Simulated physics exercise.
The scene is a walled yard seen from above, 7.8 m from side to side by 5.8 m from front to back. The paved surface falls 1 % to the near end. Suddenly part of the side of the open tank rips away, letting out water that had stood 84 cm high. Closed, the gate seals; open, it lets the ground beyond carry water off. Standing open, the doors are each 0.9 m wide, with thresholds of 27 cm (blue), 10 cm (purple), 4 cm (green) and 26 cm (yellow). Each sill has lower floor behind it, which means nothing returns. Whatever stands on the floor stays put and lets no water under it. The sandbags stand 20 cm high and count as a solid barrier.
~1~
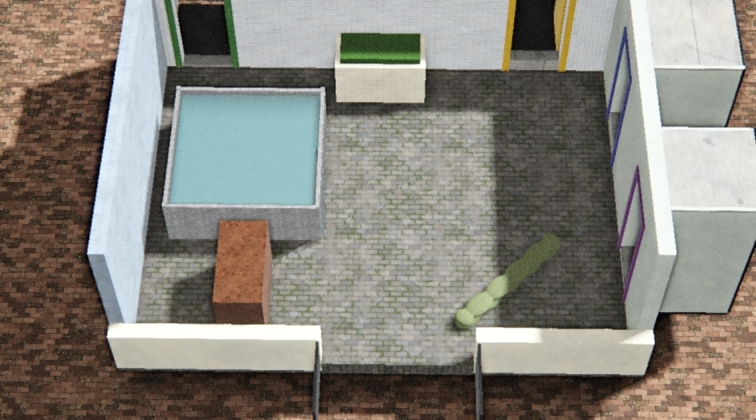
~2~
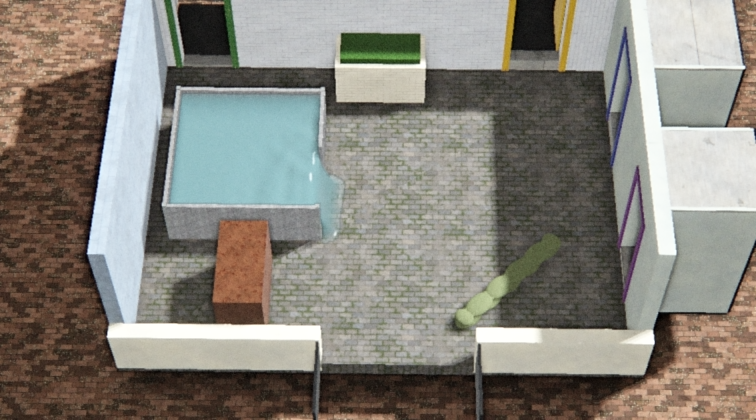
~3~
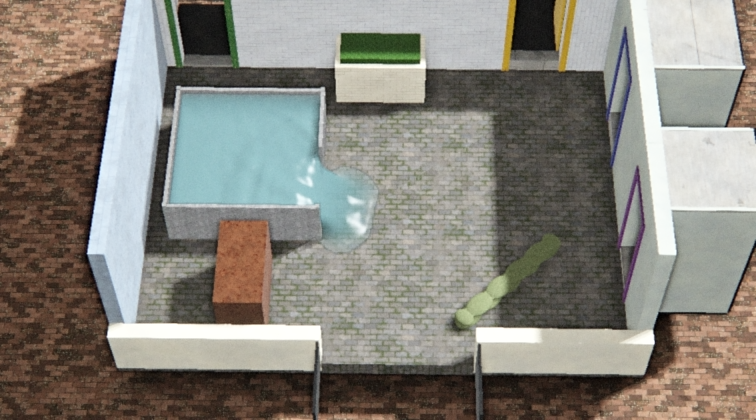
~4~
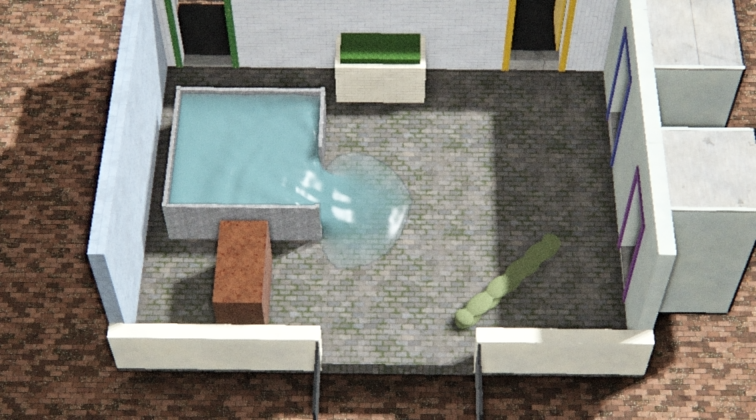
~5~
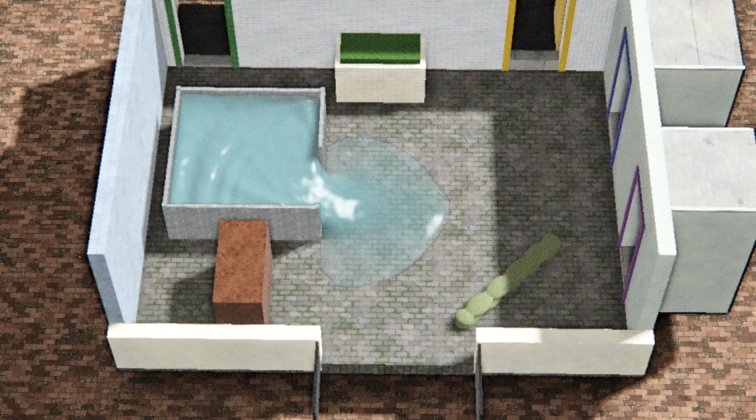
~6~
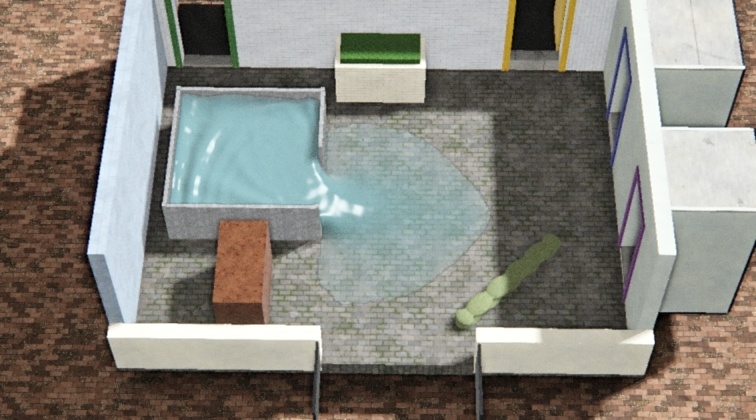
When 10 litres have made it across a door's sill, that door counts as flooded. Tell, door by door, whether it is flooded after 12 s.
The blue door undershoots the limit, the purple door overshoots the limit, the green door undershoots the limit, the yellow door undershoots the limit.
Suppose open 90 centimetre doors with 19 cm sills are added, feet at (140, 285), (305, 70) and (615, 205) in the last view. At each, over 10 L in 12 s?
Note, doorways in listed order: Stays short, stays short, goes beyond.
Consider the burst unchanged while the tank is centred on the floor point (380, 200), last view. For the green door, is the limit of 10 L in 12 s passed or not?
Lab note: Green door, limit broken.
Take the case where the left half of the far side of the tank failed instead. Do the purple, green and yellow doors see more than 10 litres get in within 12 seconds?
So purple stays lower, green tops it, yellow stays lower.
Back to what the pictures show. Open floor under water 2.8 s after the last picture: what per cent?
65 %.
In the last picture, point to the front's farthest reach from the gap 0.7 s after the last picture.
Point: Roughly (608, 176) in the last view.
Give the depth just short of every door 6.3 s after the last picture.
In centimetres - blue: 16, purple: 10, green: 0, yellow: 15.
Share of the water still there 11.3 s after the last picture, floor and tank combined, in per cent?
I'd put it at some 68 percent still there.
Then, 0.7 s after the last picture water covers 45 % of the floor and is deepest (47 cm) near (332, 217); blue door not reached, purple door not reached, green door not reached, yellow door not reached.
Then, 1.5 s after the last picture water covers 60 % of the floor and is deepest (38 cm) near (609, 193); blue door 26 cm at the sill, 0 L in, purple door 7 cm at the sill, 0 L in, green door not reached, yellow door 2 cm at the sill, 0 L in.
Then, 2.8 s after the last picture water covers 65 % of the floor and is deepest (39 cm) near (600, 93); blue door 23 cm at the sill, 0 L in, purple door 11 cm at the sill, 8 L in, green door not reached, yellow door 25 cm at the sill, 0 L in.
Then, 6.3 s after the last picture water covers 65 % of the floor and is deepest (22 cm) near (472, 245); blue door 16 cm at the sill, 1 L in, purple door 10 cm at the sill, 11 L in, green door not reached, yellow door 15 cm at the sill, 1 L in.
Then, 11.3 s after the last picture water covers 80 % of the floor and is deepest (15 cm) near (474, 292); blue door 9 cm at the sill, 1 L in, purple door 10 cm at the sill, 31 L in, green door 1 cm at the sill, 0 L in, yellow door 7 cm at the sill, 1 L in.
